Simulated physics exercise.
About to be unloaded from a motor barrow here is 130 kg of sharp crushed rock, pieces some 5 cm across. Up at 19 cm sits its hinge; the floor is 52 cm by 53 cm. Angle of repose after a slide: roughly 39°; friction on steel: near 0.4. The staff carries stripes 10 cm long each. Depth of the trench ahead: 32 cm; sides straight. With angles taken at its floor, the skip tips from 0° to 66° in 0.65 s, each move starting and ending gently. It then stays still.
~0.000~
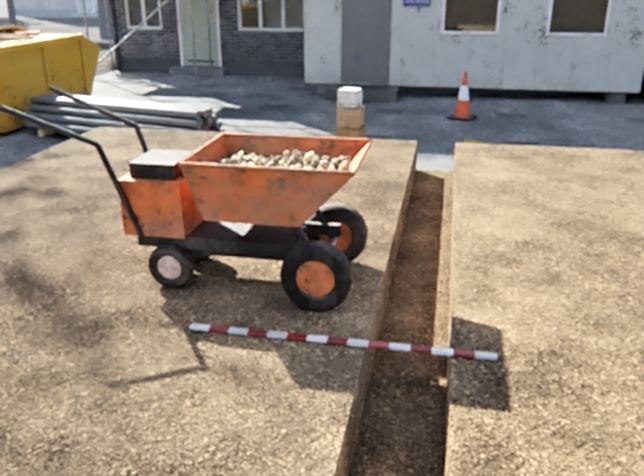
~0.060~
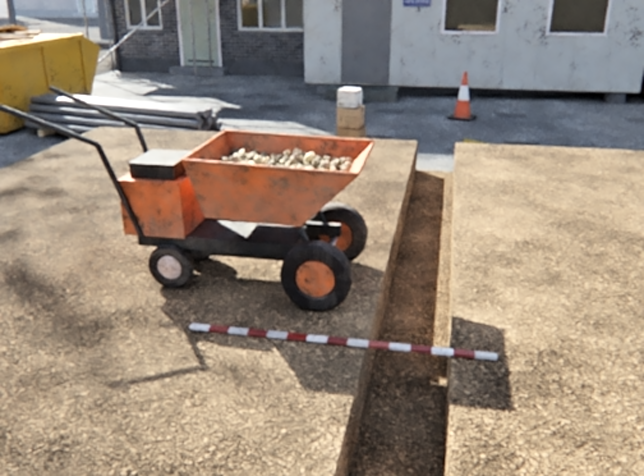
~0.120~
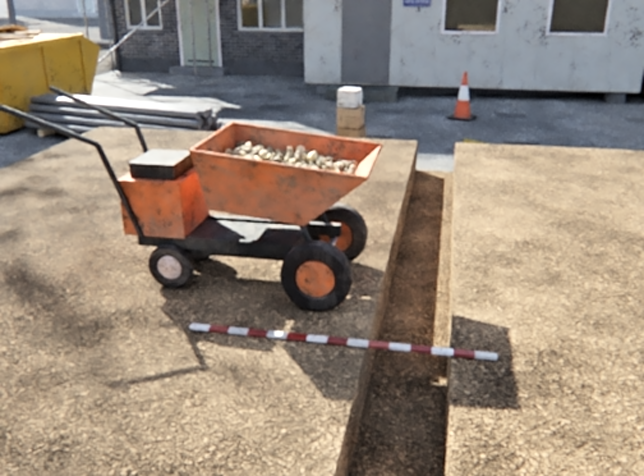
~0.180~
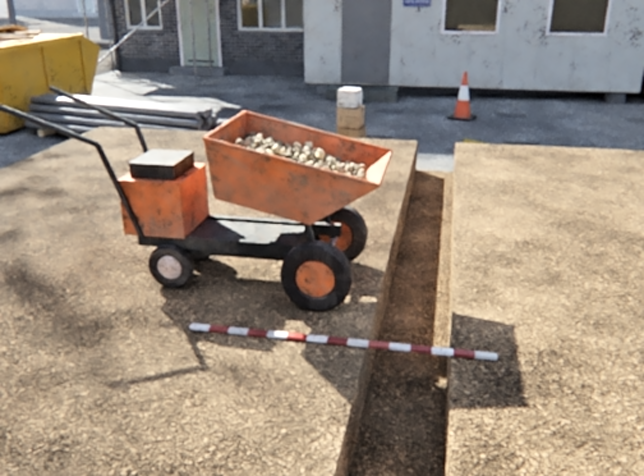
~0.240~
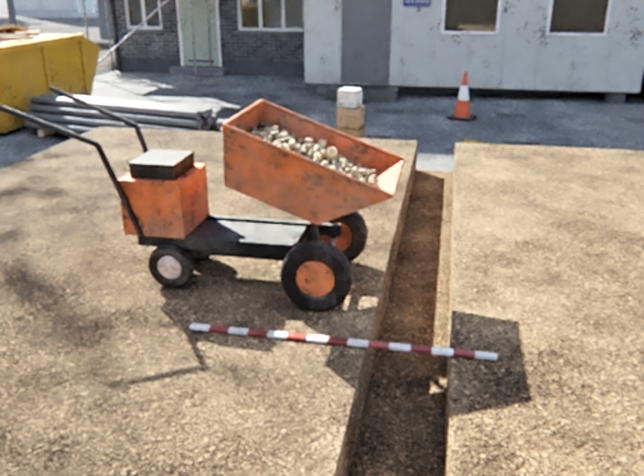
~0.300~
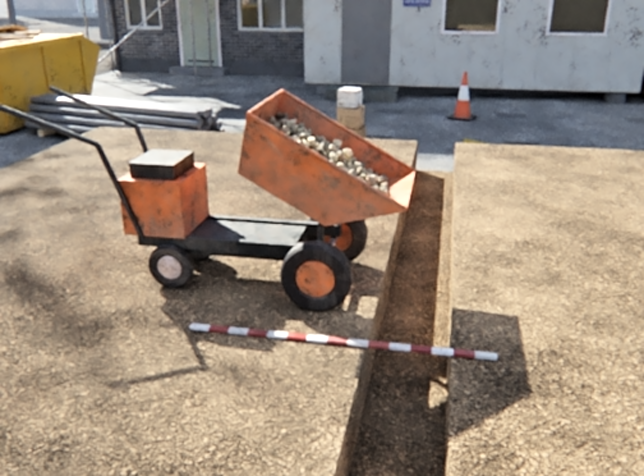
An orange skip loaded with pale stones sits on a motor barrow on sunlit brown ground, viewed from slightly above and side-on, with buildings behind. Black handles rise at the left, a narrow straight-sided trench lies to the right beneath a red-and-white staff, and a traffic cone stands beyond. The skip shifts rightward and tilts increasingly steeply, its rear rising and the stones riding inside, while the wheels and camera stay still.
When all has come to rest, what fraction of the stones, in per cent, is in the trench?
At the end about 33 per cent of the stones are there.
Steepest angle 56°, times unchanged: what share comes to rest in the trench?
In that case around 15 percent.
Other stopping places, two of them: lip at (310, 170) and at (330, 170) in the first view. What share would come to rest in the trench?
Result: Close to 75 then close to 55 per cent.
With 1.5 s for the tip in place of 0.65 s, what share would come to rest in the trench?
Roughly 45% would finish there.
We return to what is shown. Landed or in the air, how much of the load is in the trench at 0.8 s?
At that moment: Approx. 5 %.
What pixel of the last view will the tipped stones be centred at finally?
(479, 294).
After 0.5 s the floor is at 56°; 100 % in the skip; the foremost stones are at (417, 228).
After 0.8 s the floor is at 66°; 88 % in the skip, 3 % in the trench, 8 % past the trench; the foremost stones are at (482, 278).
After 1.1 s the floor is at 66°; 33 % in the skip, 5 % in the trench, 63 % past the trench; the foremost stones are at (600, 303).
After 3.0 s the floor is at 66°; 6 % in the skip, 33 % in the trench, 62 % past the trench; the foremost stones are past the picture's edge.
